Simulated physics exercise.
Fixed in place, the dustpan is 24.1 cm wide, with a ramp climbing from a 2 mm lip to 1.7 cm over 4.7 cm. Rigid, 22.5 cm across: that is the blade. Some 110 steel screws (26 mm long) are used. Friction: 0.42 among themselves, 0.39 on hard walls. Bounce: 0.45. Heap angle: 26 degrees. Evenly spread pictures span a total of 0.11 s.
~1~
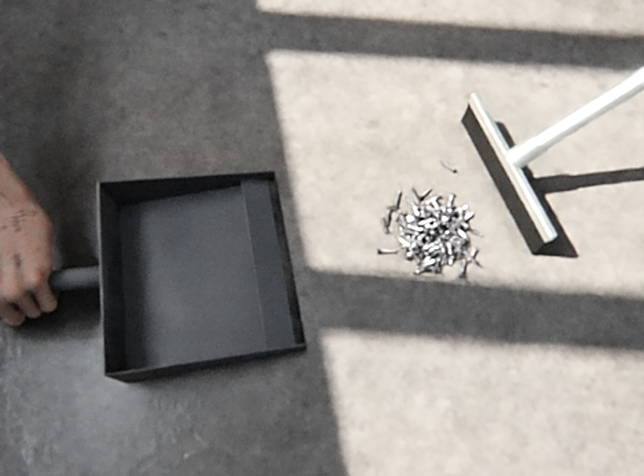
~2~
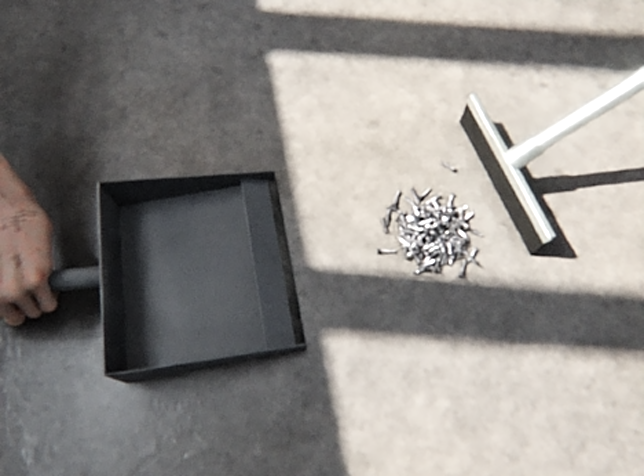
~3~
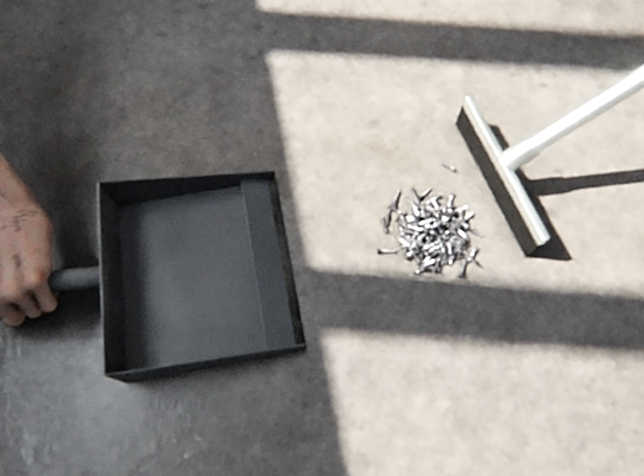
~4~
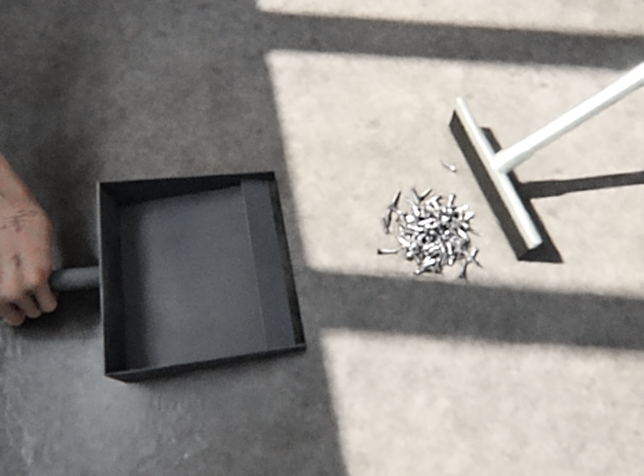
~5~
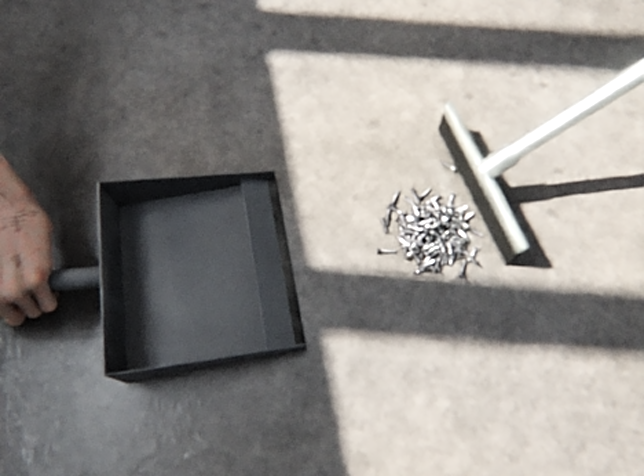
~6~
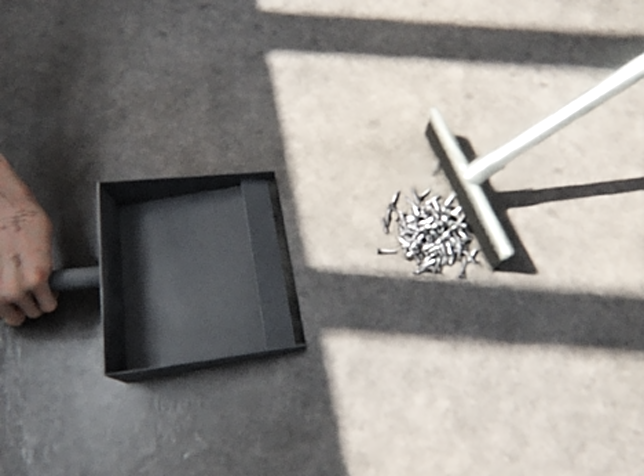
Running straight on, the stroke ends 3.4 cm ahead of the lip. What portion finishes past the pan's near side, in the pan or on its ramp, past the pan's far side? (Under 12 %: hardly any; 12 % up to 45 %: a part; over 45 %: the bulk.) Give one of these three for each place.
Near side: Hardly any; pan: A part; far side: Hardly any.
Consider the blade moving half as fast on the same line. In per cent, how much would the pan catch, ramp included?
Share: Close to 5 %.
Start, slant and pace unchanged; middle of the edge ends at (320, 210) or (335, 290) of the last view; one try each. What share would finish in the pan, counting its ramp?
About 35 % and 30 %.
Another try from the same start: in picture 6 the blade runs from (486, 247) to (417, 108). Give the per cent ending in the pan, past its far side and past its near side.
Split: Pan = 50, far = 0, near = 5.
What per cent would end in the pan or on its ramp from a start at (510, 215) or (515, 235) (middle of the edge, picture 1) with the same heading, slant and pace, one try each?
I'd put it near 40 per cent for the first and near 40 per cent for the second.
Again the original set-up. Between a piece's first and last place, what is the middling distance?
20 cm, roughly.
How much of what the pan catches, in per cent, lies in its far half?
Close to 20 %.
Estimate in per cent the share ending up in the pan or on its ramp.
Roughly 35 per cent.
Then, 0.12 s after the last picture, middle of the blade 13 cm from the lip; 0 % over the lip, far side 0 %, near side 0 %.
Then, 0.20 s after the last picture, middle of the blade 7 cm from the lip; 0 % over the lip, far side 0 %, near side 0 %.
Then, 0.41 s after the last picture, middle of the blade 5 cm from the lip; 40 % over the lip, far side 0 %, near side 5 %.
In the end, near side 5 %, pan 35 %, far side 0 %, in front of the lip or behind the blade 60 %.
